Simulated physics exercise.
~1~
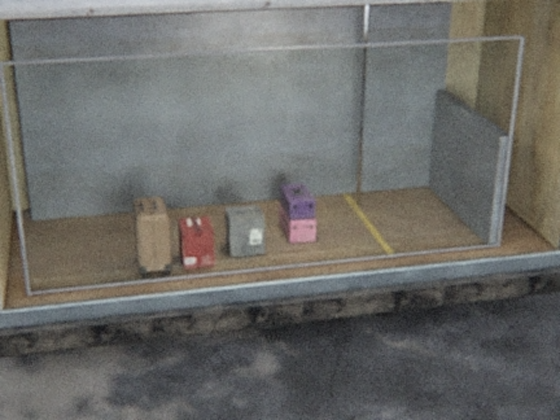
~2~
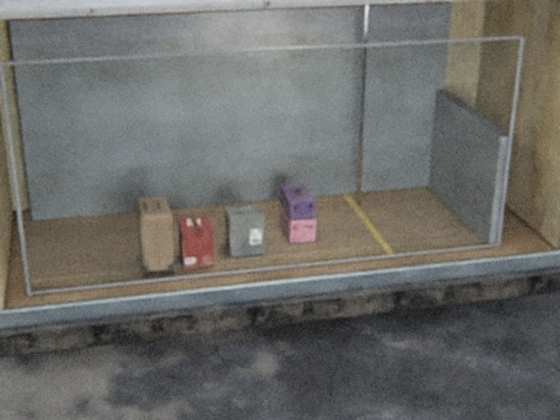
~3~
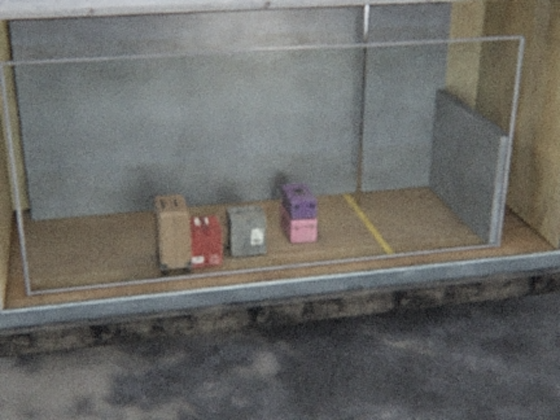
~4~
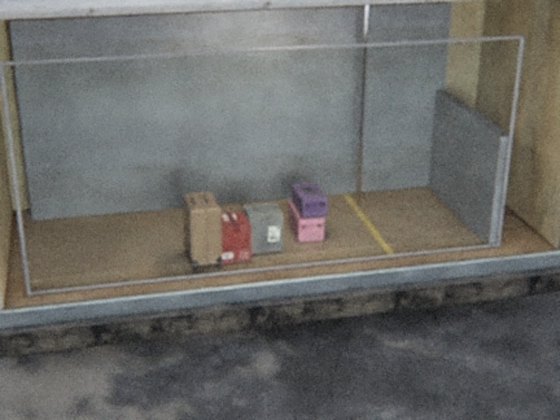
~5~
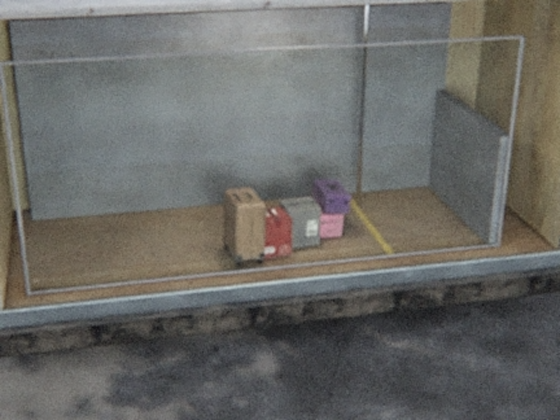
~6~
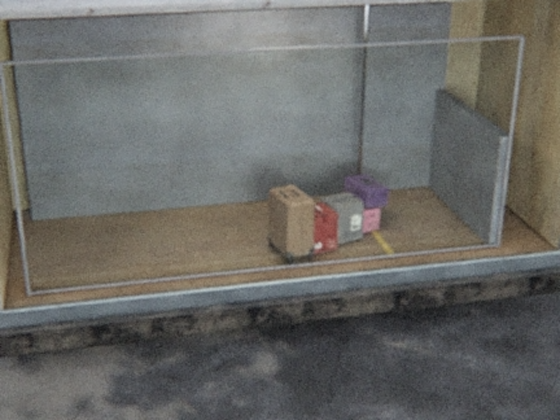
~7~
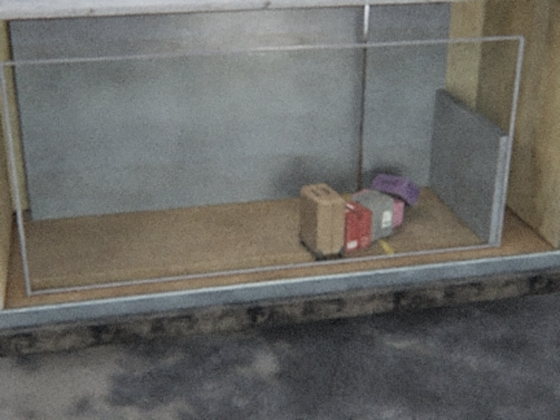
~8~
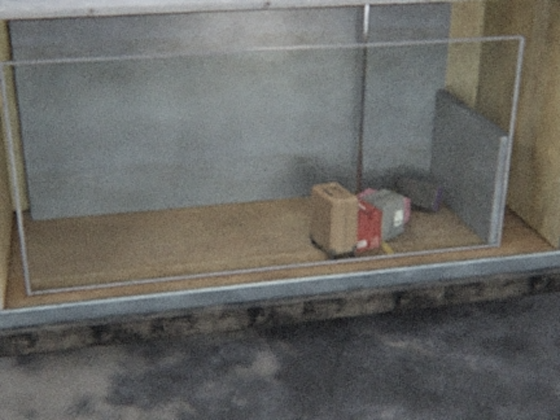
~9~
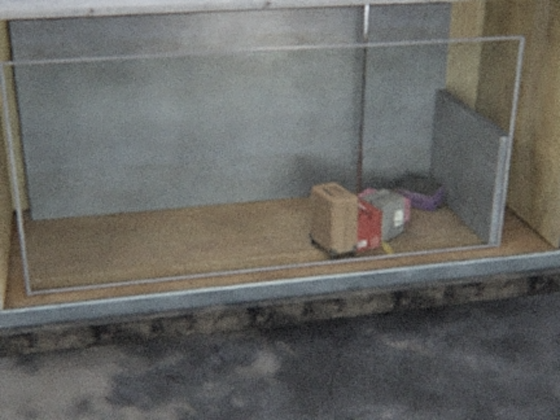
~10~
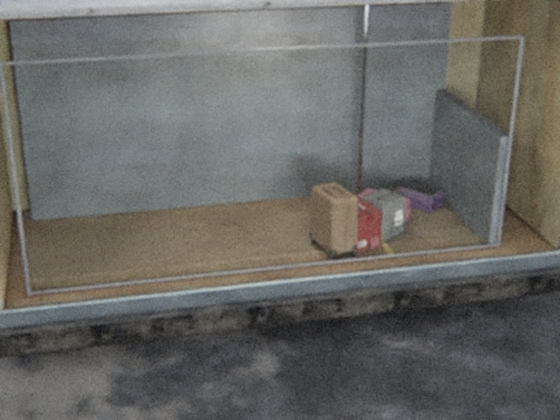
A tall brown wheeled case stands at the left of a row of luggage on the wooden floor of a grey-walled bay, seen from outside and slightly above through a clear, framed side. To its right are a red pack, a grey pack, and a purple toolbox stacked on a pink one, short of a yellow line. The brown case rolls right and closes on the red pack, then everything moves right together, bunched up. Near the line, the purple toolbox tips off and tumbles ahead. It rests overturned beyond the line, with the pink toolbox and grey pack also across, while the red pack and brown case stop short, upright.
